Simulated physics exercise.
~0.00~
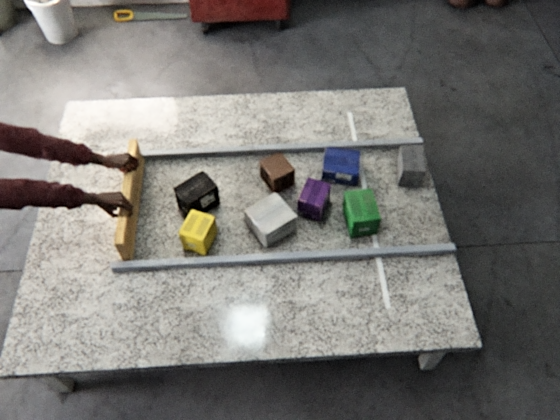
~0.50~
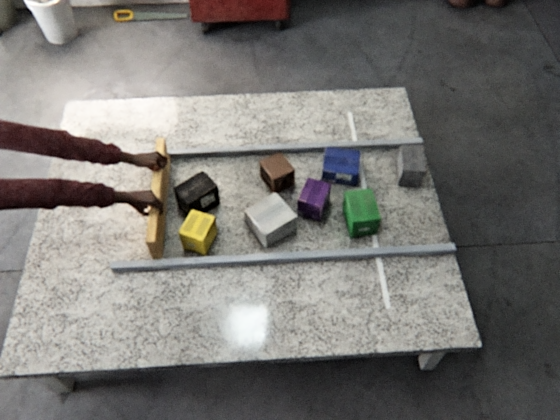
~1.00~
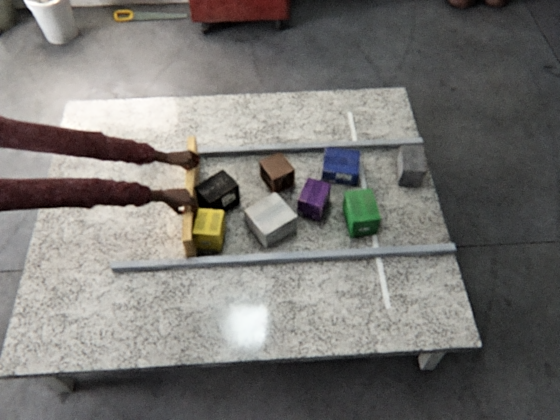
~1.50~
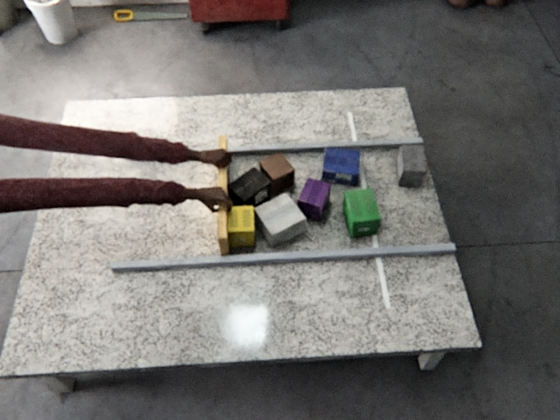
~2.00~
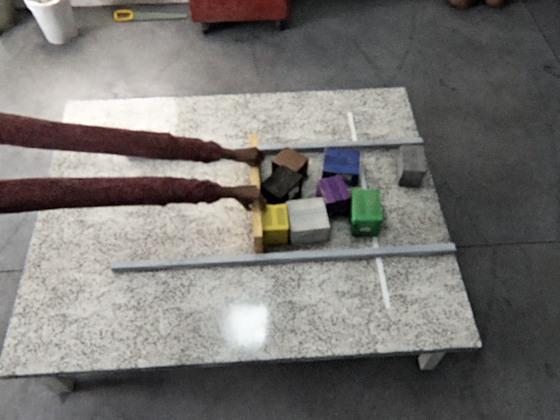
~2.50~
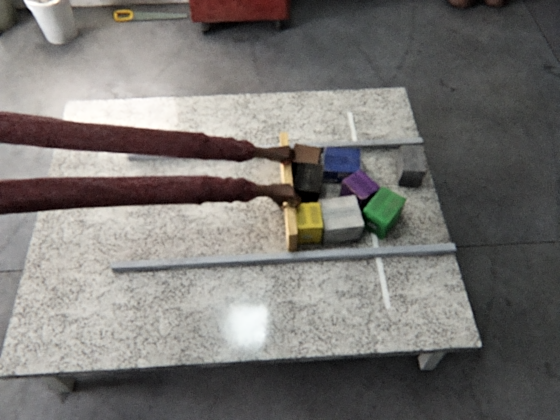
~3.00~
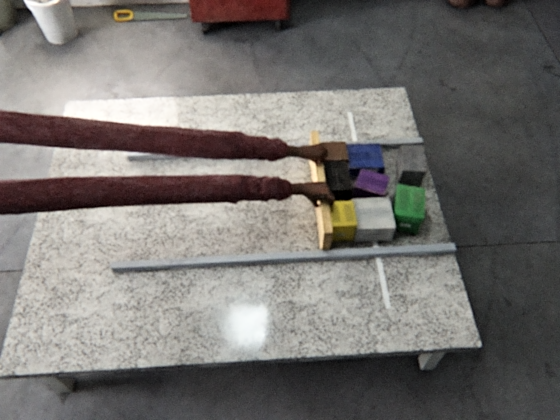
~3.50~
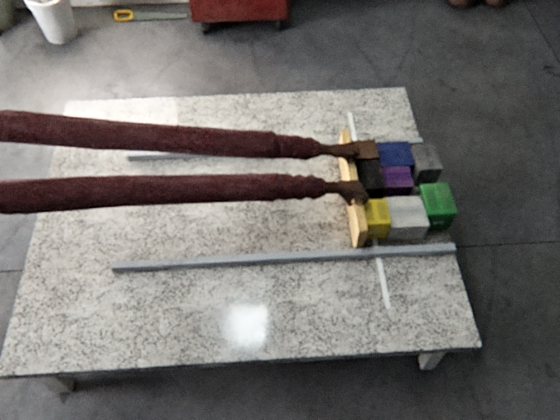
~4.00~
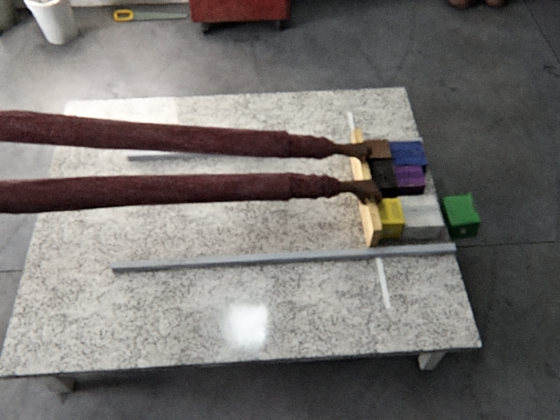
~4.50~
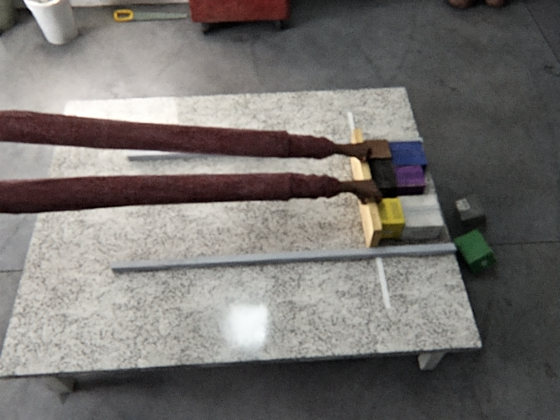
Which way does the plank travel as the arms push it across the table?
The plank travels to the right, pushing the blocks ahead of it toward the far right edge.
On a speckled table, two arms push a plank right, and green and grey blocks fall off.
